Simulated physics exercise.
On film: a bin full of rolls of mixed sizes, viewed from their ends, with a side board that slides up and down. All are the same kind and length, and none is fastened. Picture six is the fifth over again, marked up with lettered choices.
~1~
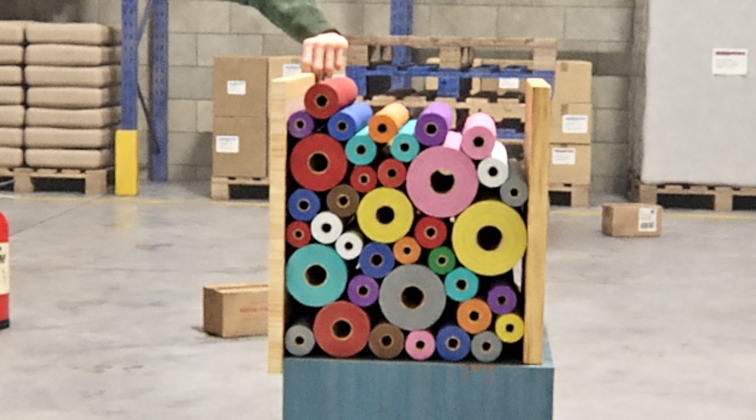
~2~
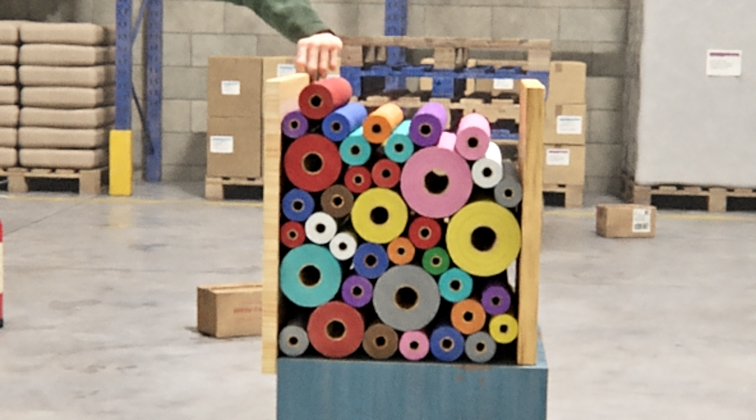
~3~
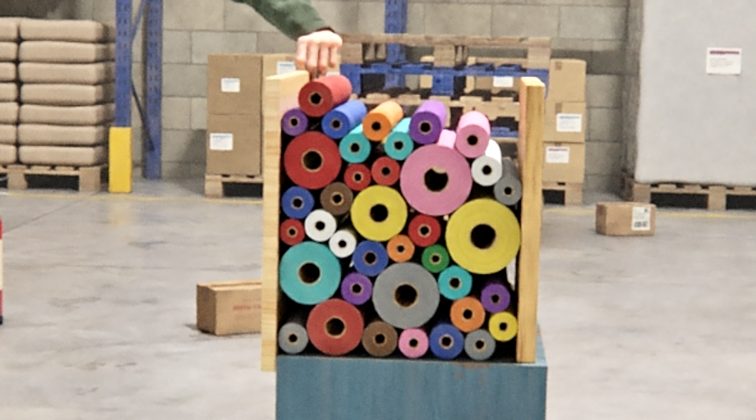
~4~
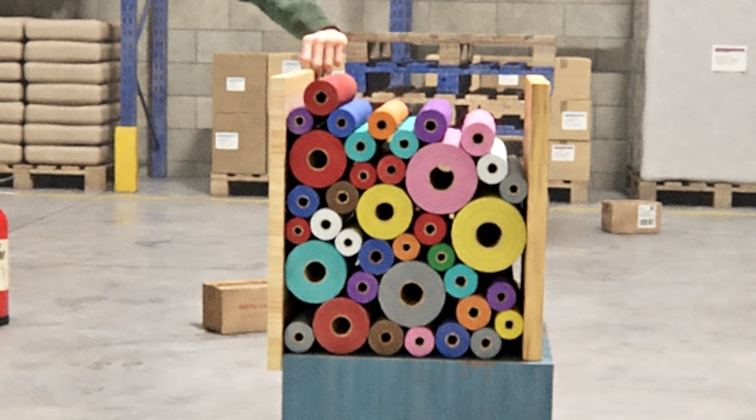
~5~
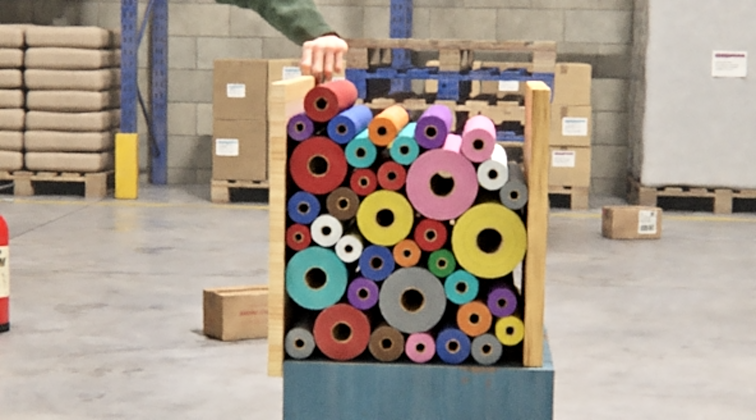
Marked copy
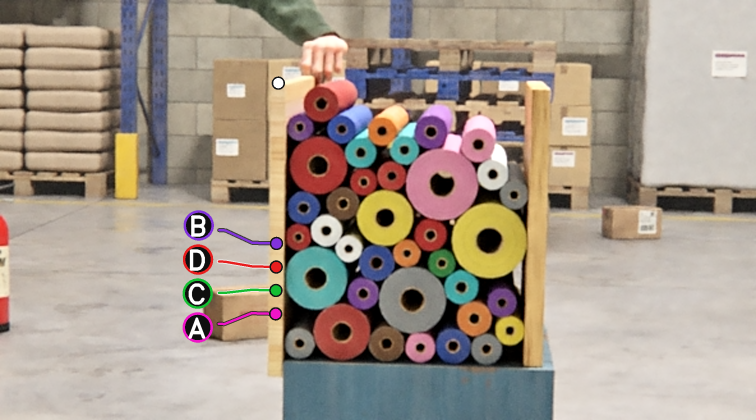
To begin with, a hand reaches in from above and rests on a red roll at the upper left of a bin packed with colourful rolls of mixed sizes. The view shifts slightly left and back again, while the hand stays on the red roll and the rolls show no clear movement.
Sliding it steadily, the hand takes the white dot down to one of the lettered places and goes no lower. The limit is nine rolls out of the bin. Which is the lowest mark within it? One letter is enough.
The answer is mark B.
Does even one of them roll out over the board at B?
At B: Yes.
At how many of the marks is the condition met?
One of the four.
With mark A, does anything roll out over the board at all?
Yes.
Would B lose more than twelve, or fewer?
At B, fewer than twelve.
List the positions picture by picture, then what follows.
A pink roll (442, 182); a purple roll (300, 124); a red roll (322, 101), in the first frame.
A red roll (316, 101); side board (290, 212), in the second frame.
A grey roll (293, 338); a grey roll (480, 344), in the third frame.
A turquoise roll (461, 281), in the fourth frame.
A green roll (442, 263); a pink roll (442, 184); a purple roll (300, 127), in the fifth frame.
On the marked copy, A at (276, 314); B at (277, 244); C at (276, 291); D at (276, 267); the white dot at (279, 83).
Taking B. A third of the way, top of the board (286, 156).
Two thirds of the way, top of the board (285, 237).
When it is over, top of the board (285, 243), about six out over the board.
As for the rest, A more than nine out over the board; C ten out over the board; D more than nine out over the board.
